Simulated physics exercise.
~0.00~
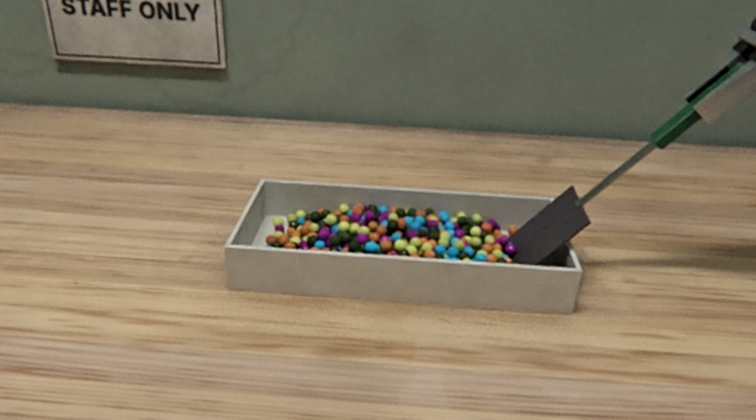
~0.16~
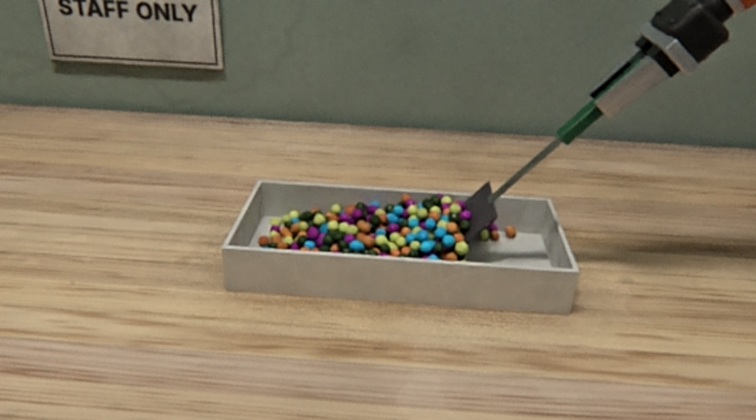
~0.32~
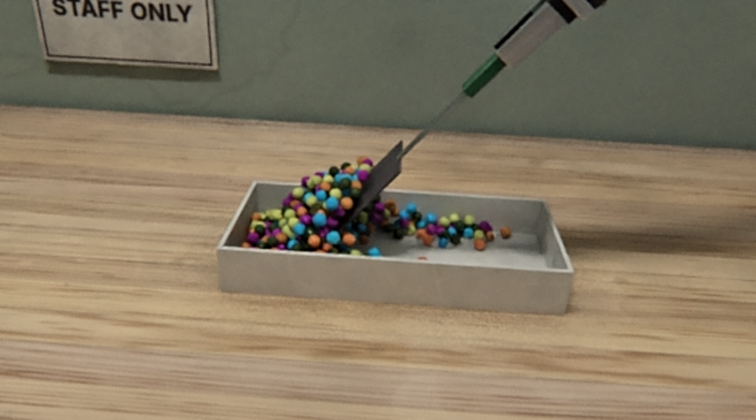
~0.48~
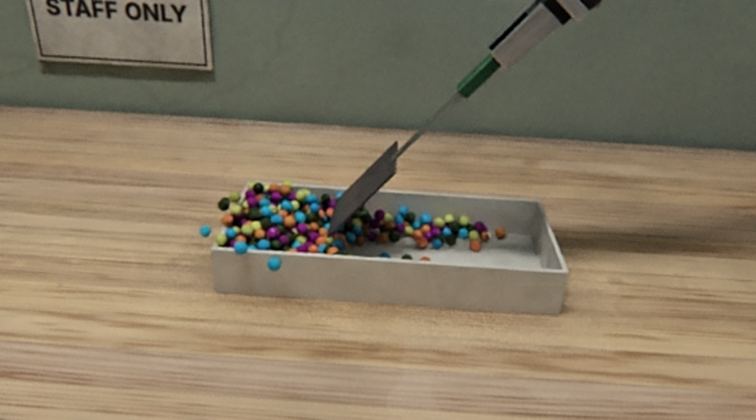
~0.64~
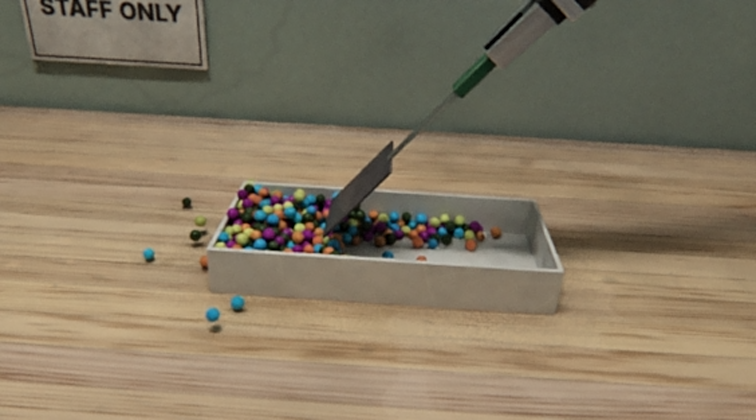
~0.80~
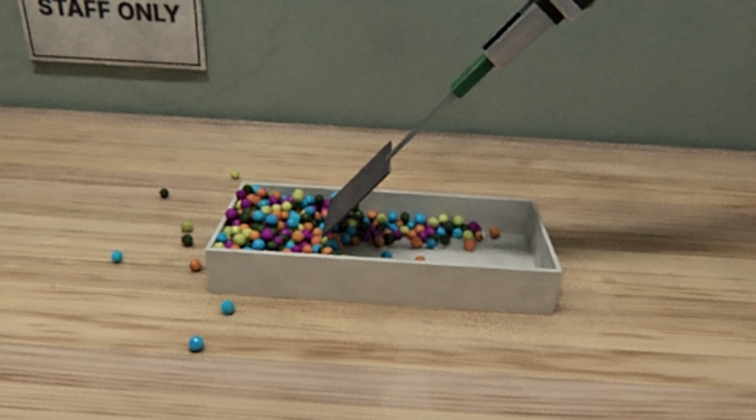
A robot arm pushed a flat spatula leftward through a shallow trough of colorful round sweets, heaping them up at the left end until a few spilled over onto the wooden table, where they rolled away, while nearly all the rest stayed inside.
